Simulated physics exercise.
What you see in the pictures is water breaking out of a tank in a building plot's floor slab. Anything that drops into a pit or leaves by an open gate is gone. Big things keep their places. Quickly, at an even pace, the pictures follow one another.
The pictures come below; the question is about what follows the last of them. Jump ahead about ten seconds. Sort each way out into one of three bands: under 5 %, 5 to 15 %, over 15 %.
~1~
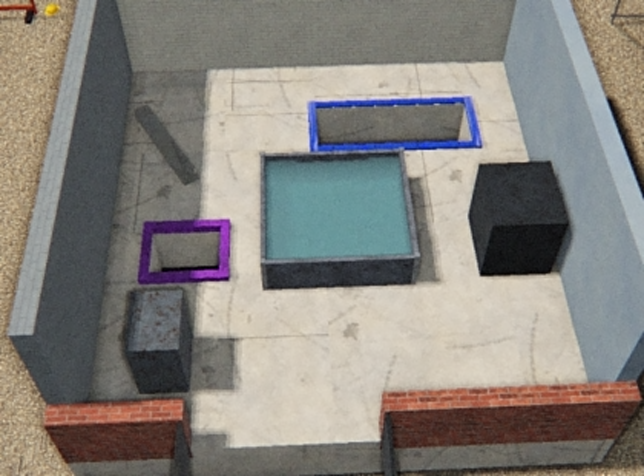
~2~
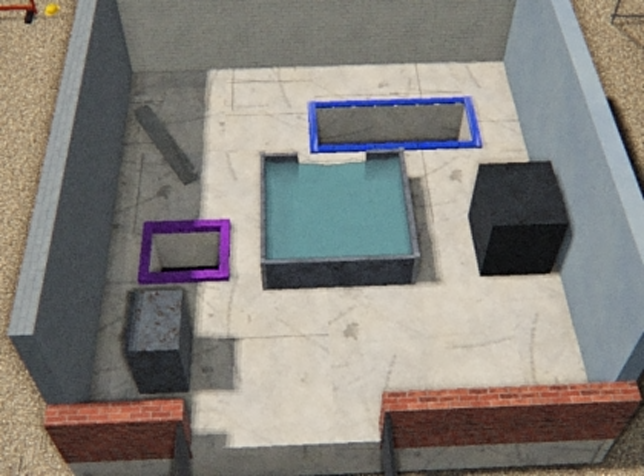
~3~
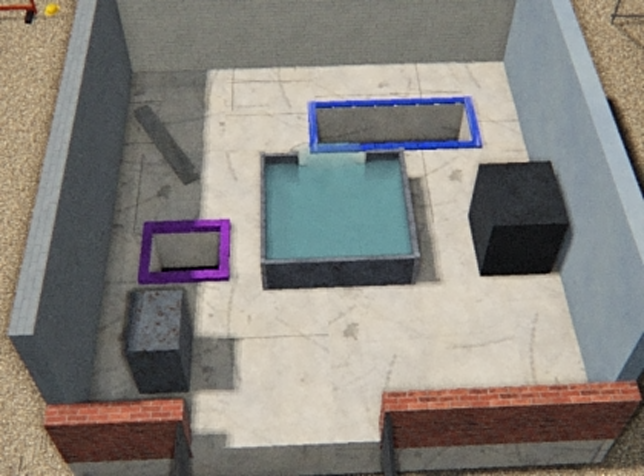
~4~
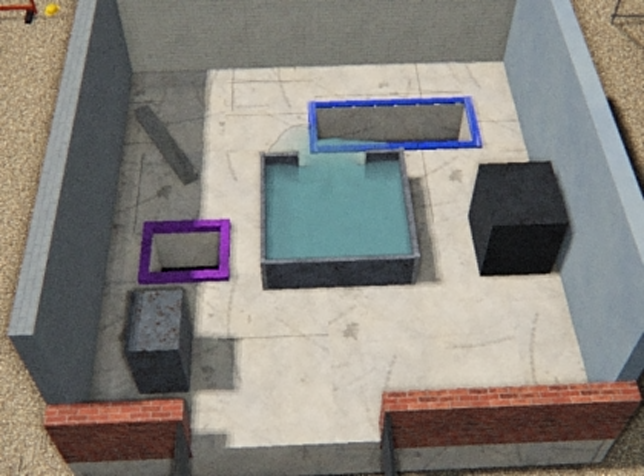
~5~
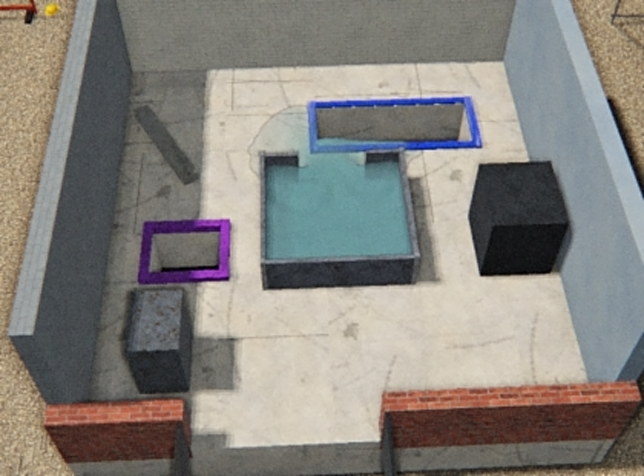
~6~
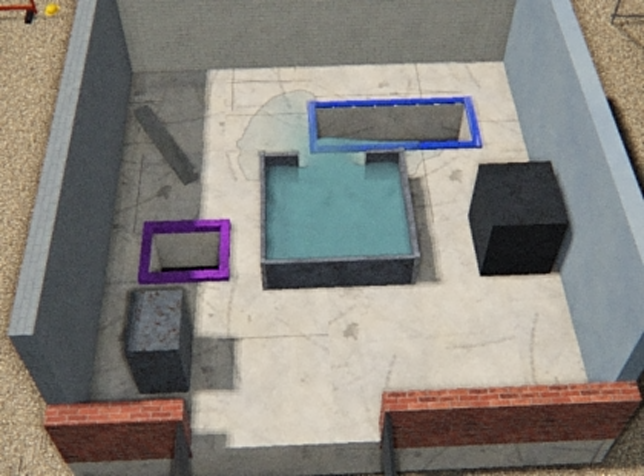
Sorted: Gate - under 5 %; purple pit - under 5 %; blue pit - over 15 %.
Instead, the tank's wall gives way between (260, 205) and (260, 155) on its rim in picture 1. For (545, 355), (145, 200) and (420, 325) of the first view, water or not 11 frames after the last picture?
Spot by spot: Unaffected, then soaked through, then unaffected.
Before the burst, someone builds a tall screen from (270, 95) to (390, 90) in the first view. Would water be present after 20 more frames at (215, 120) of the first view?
Submerged.
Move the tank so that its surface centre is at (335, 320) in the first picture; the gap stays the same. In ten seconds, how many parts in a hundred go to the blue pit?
I'd put the blue pit at 20 per cent of the whole.
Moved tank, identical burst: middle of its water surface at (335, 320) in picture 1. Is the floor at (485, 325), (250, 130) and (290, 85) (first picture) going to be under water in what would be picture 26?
In sequence: Unflooded, next inundated, then inundated.
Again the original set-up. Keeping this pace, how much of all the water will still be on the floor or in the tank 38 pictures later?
62 %.
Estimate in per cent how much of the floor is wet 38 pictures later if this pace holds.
40 %.
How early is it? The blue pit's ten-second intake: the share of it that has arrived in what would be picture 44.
Some 90 per cent.
A moment on, water covers 15 % of the floor; the gate 0 %, the purple pit 0 %, the blue pit 13 %.
Next, water covers 20 % of the floor; the gate 0 %, the purple pit 0 %, the blue pit 22 %.
Then, water covers 25 % of the floor; the gate 0 %, the purple pit 0 %, the blue pit 30 %.
Later, water covers 40 % of the floor; the gate 0 %, the purple pit 0 %, the blue pit 38 %.
In the end, water covers 60 % of the floor; the gate 0 %, the purple pit 0 %, the blue pit 41 %.
